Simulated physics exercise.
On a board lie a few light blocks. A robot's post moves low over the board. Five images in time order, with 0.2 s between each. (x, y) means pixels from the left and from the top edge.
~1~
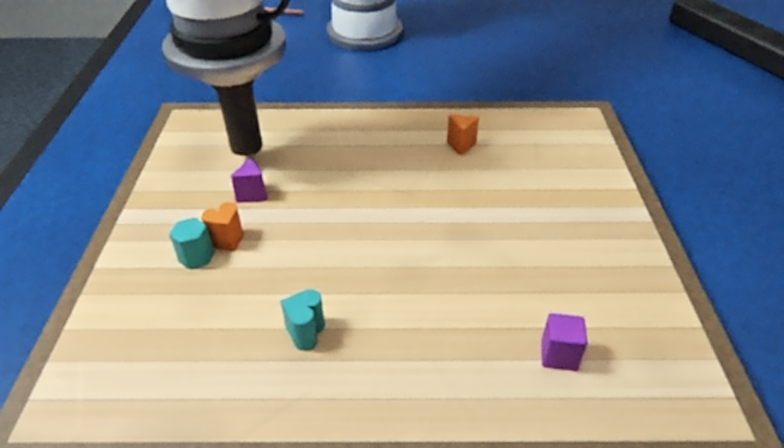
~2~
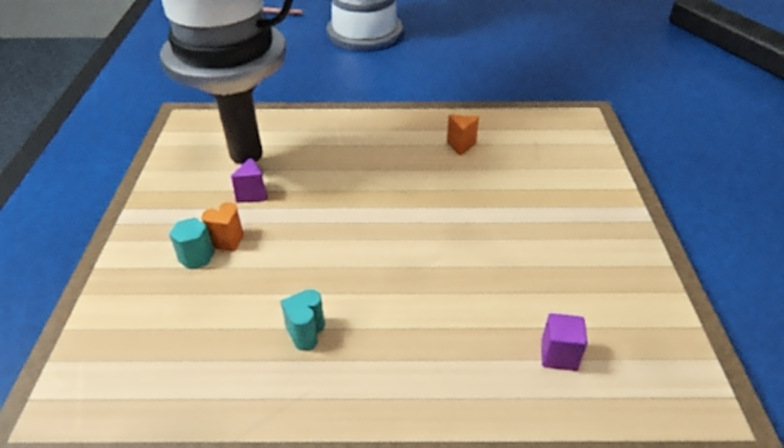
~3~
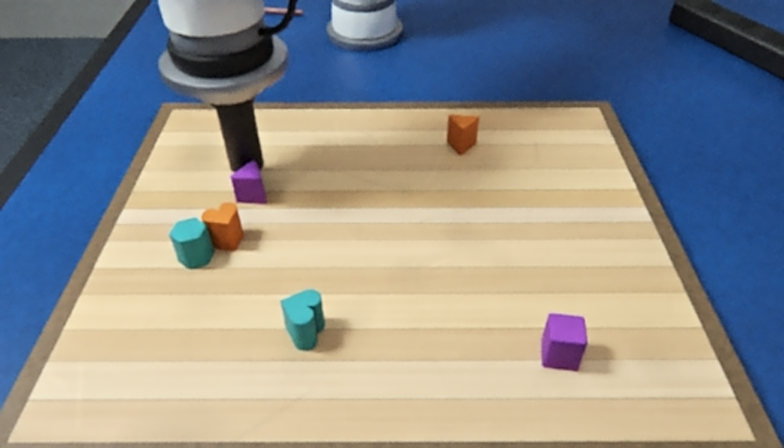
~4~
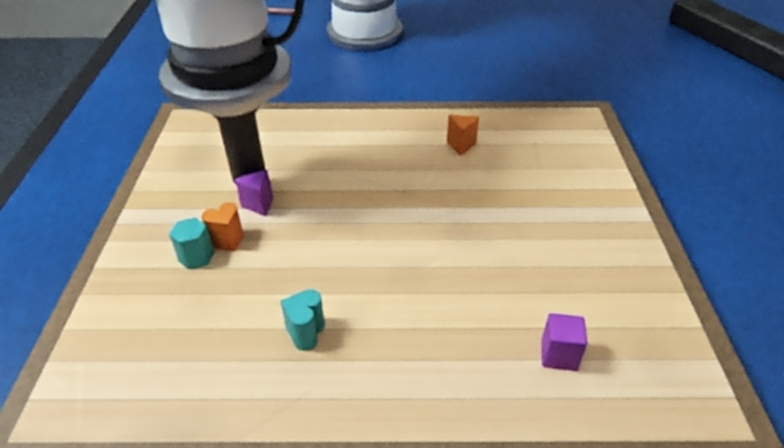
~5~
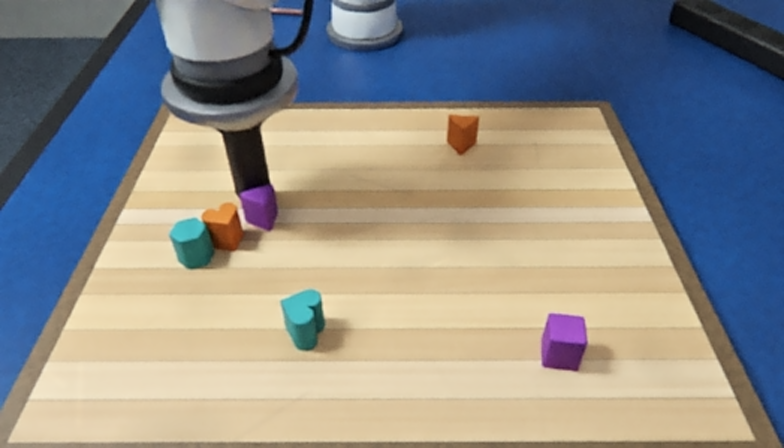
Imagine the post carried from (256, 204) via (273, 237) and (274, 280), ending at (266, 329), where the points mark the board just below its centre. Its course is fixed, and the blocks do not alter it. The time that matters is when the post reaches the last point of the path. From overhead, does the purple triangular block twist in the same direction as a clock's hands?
No, that is not what happens.
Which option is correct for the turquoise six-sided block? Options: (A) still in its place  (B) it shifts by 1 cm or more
A
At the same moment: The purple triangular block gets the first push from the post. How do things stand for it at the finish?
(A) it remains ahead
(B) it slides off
That would be B.
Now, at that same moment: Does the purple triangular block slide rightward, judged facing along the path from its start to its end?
That would be a no.
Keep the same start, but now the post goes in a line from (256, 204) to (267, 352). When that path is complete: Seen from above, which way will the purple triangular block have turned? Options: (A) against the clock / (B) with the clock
That would be A.
What follows on the original path. One third of the way, post (270, 224); purple triangular block (276, 229).
Two thirds of the way, post (271, 267); purple triangular block (286, 271), turned 20° anticlockwise.
At the end, post (263, 316); turquoise six-sided block still; orange heart still; purple triangular block (298, 290), turned 60° anticlockwise; turquoise heart (310, 311).
